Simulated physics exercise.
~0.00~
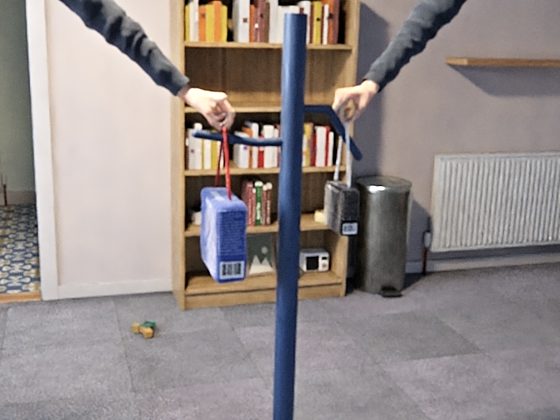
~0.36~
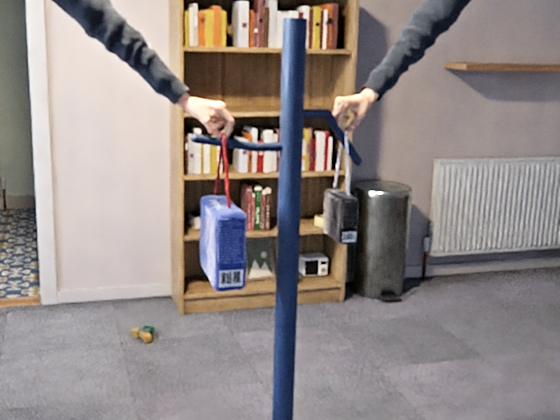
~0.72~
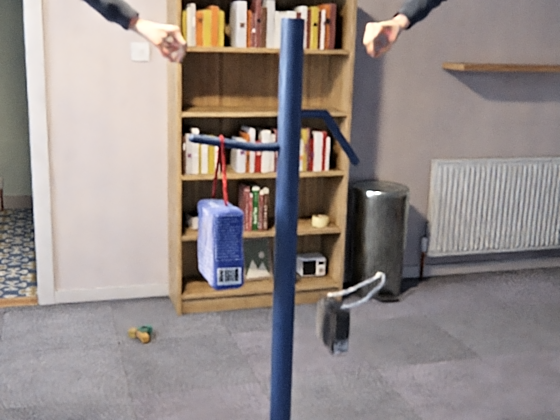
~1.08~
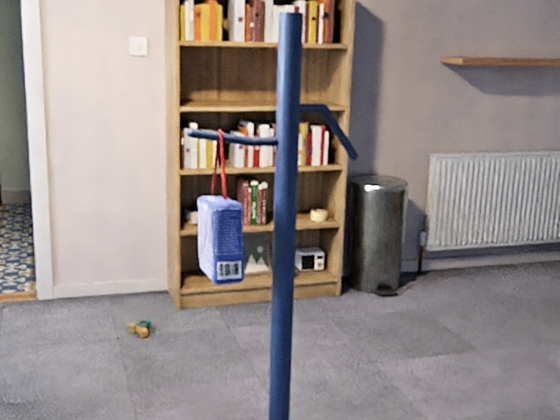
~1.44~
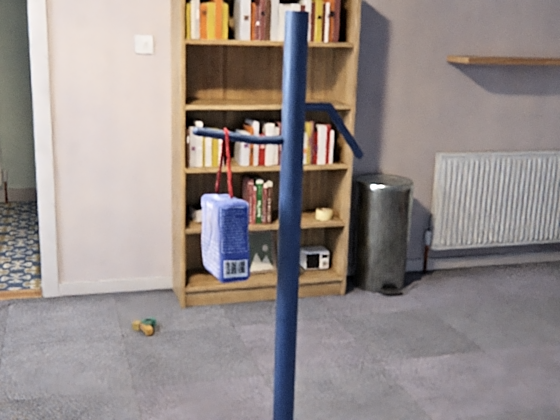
Two hands in dark sleeves reach in from the upper left and right of a room with grey carpet, seen from the front by a slightly swaying camera. They hold a blue bag by its red loop at the left peg of a blue coat stand and a black pouch by its pale loop at the right peg. Behind are a wooden bookcase, a dark bin and a white radiator. Both hands let go and draw back, and the black pouch falls past its peg with its loop. It drops out of sight, while the blue bag stays hanging on the left peg.
